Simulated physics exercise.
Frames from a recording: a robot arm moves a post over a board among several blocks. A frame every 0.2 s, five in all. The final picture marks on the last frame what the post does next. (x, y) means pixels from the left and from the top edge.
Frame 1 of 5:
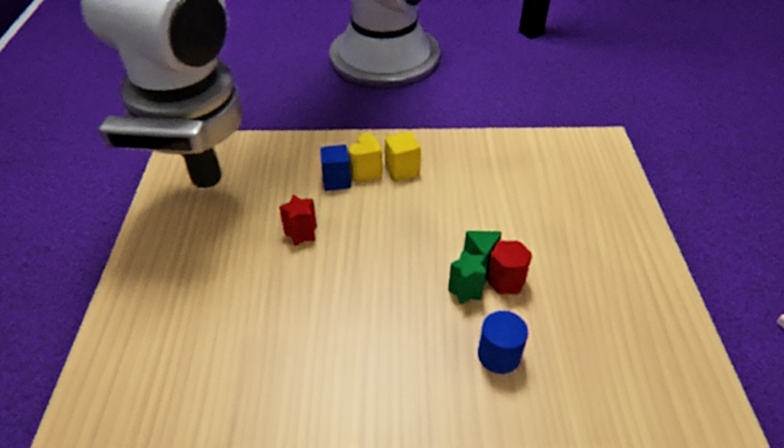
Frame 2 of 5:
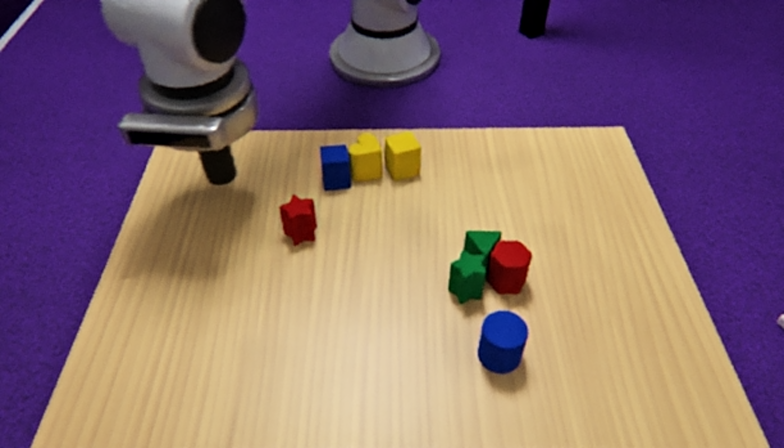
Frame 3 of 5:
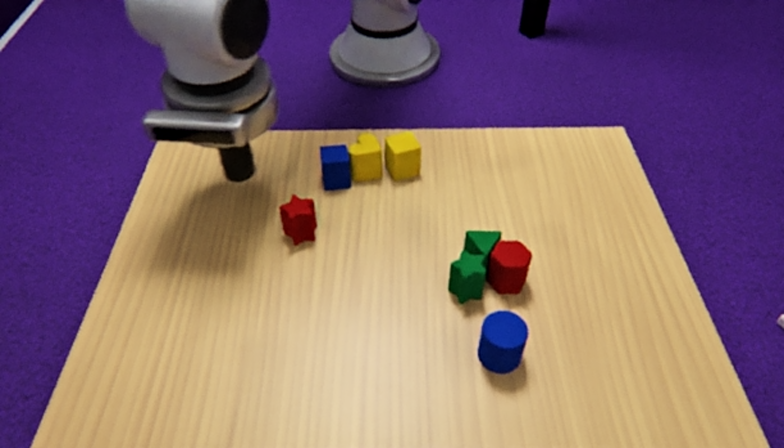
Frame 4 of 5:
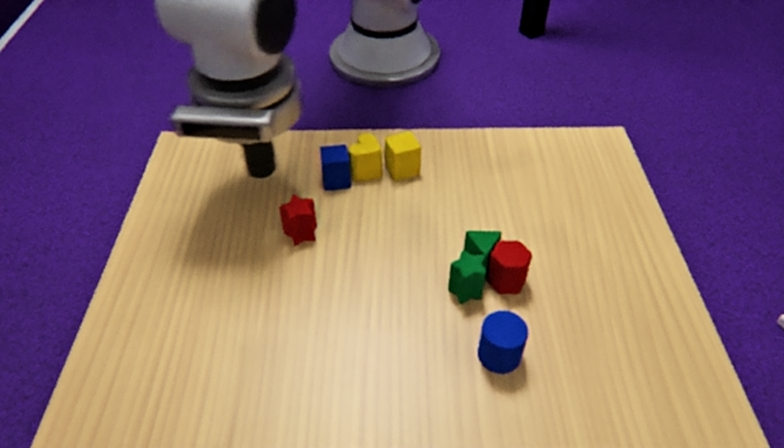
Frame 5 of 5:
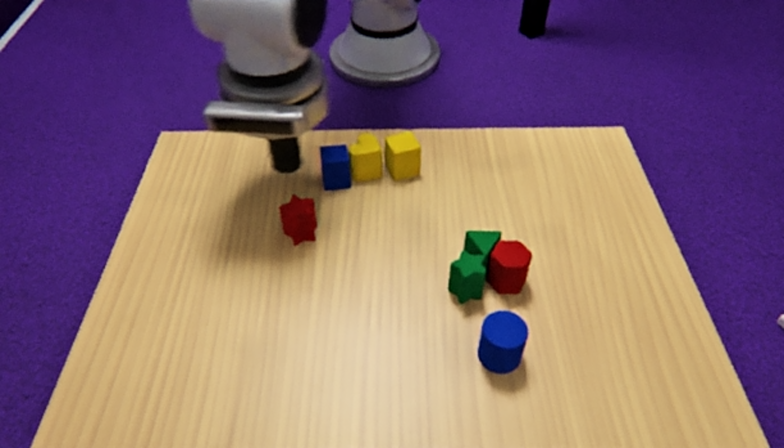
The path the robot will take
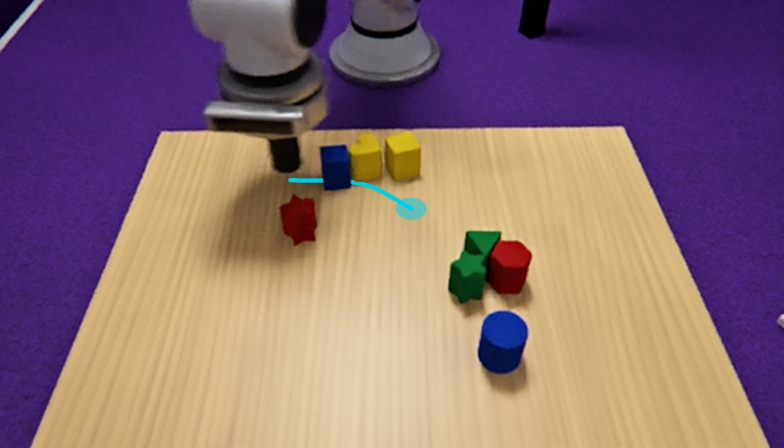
Robot arm moving its black post rightward along the board's far edge, above a red star, while the coloured blocks stay still.
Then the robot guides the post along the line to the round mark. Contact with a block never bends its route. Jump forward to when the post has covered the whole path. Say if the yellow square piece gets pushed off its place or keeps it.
At the end of the path, the yellow square piece has moved off its old spot.
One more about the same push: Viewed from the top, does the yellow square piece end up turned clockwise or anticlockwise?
From above, it looks like the yellow square piece goes counterclockwise.
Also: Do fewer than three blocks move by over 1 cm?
No
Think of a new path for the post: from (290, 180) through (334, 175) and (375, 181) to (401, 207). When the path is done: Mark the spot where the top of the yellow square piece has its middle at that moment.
Its top centre lands on (420, 138).
The drawn path runs from (290, 180) through (334, 181) and (376, 189) to (411, 209).
What follows on the original path. One third of the way, post at (333, 166); blue square piece at (361, 155), turned 10° clockwise; yellow heart at (390, 144), turned 20° anticlockwise; yellow square piece at (419, 138), turned 20° anticlockwise.
Two thirds of the way, post at (376, 174); blue square piece at (405, 165), turned 20° clockwise; yellow heart at (426, 150), turned 70° anticlockwise; yellow square piece at (439, 132), turned 55° anticlockwise.
At the end, post at (412, 193); red star not moved; blue square piece at (443, 177), turned 15° anticlockwise; yellow heart at (433, 153), turned 100° anticlockwise; yellow square piece at (439, 132), turned 55° anticlockwise.
